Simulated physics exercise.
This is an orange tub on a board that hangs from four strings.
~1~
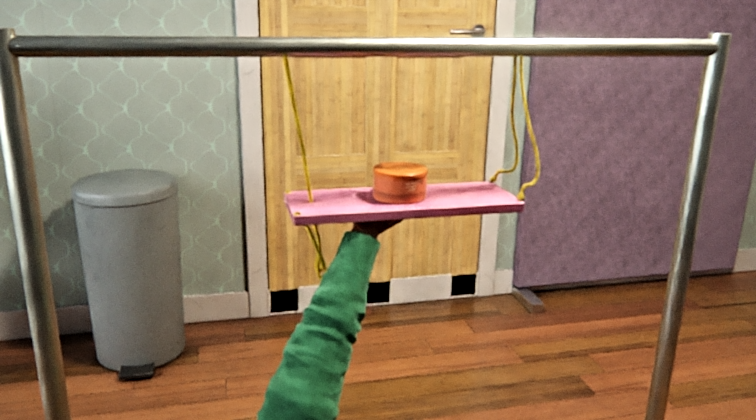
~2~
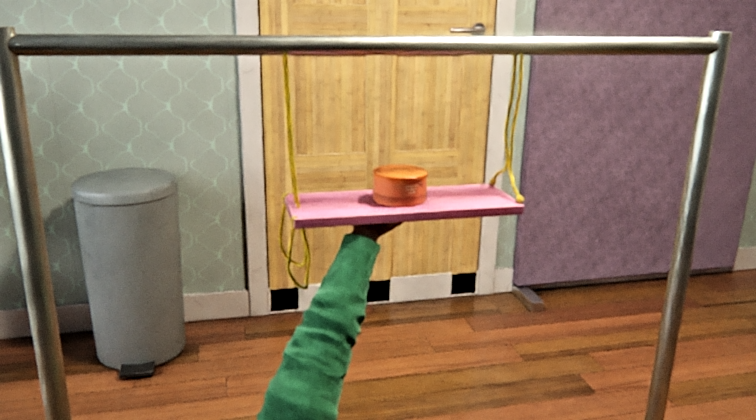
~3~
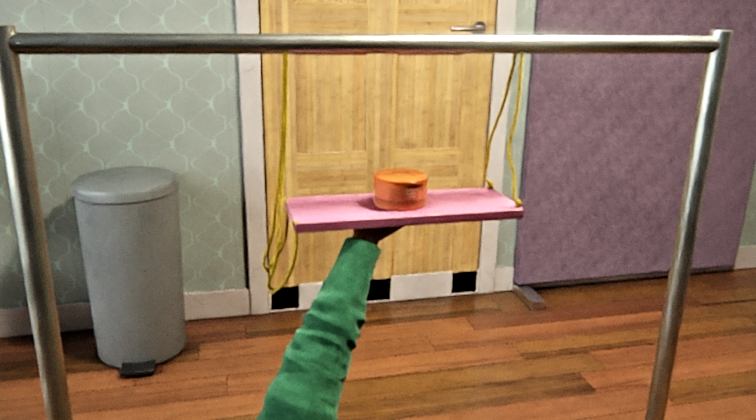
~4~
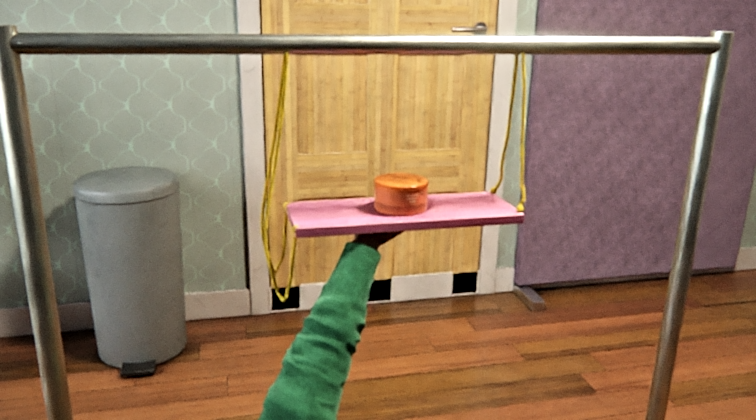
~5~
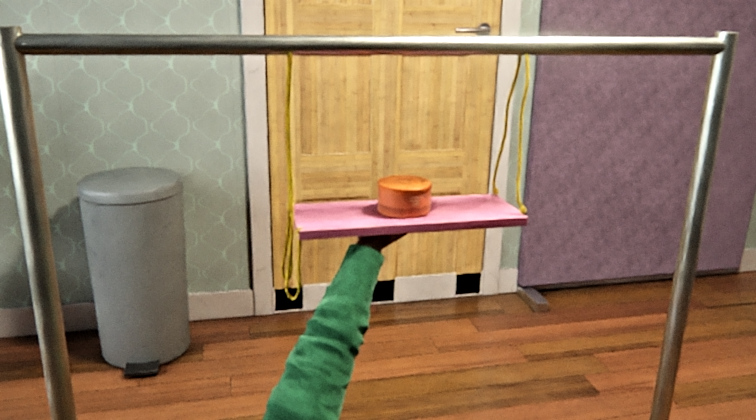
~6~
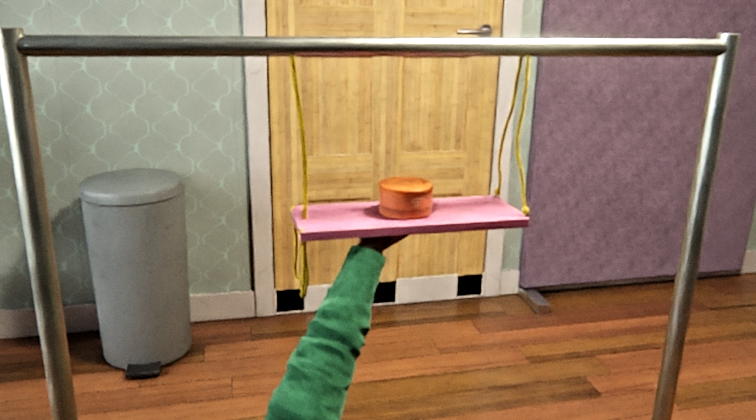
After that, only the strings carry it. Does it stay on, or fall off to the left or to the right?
It heads off left.
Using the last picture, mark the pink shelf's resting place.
It finishes with its middle at about (457, 279) in the last view.
Then, 0.80 s past the final frame, board tipped 42° down to the left; tub on the floor.
Then, 1.44 s past the final frame, board tipped 40° down to the left; tub on the floor.
When it is over, board tipped 41° down to the left; tub on the floor. The orange tub slides off to the left.
